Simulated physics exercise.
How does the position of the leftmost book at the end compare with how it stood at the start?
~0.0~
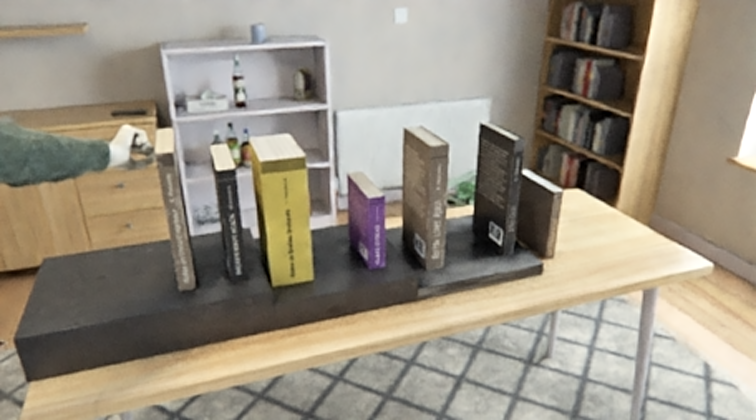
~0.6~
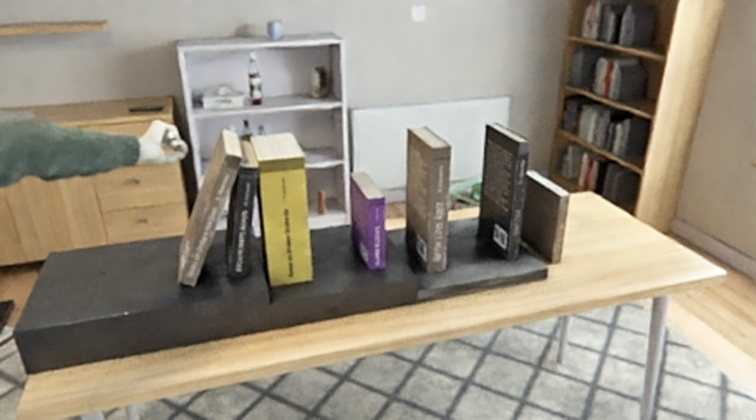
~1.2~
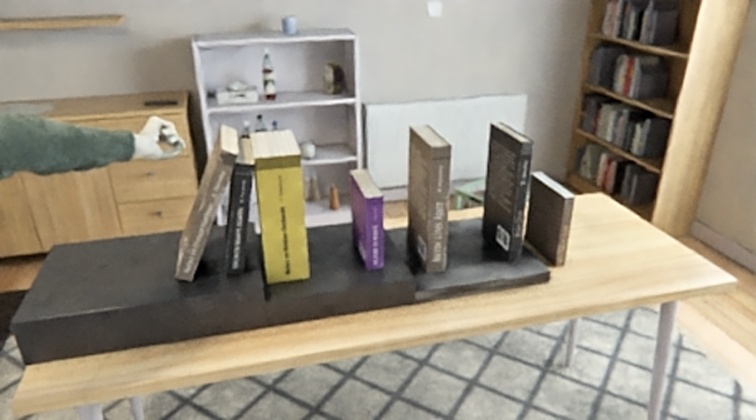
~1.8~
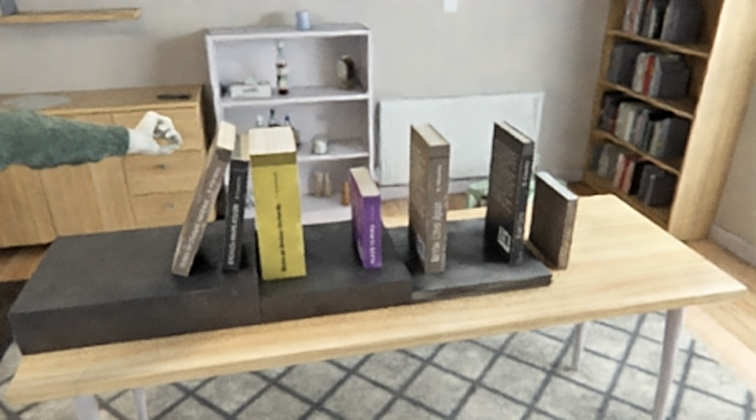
At the start the leftmost book stands upright, but by the end it is leaning to the right against the slim dark book beside it.
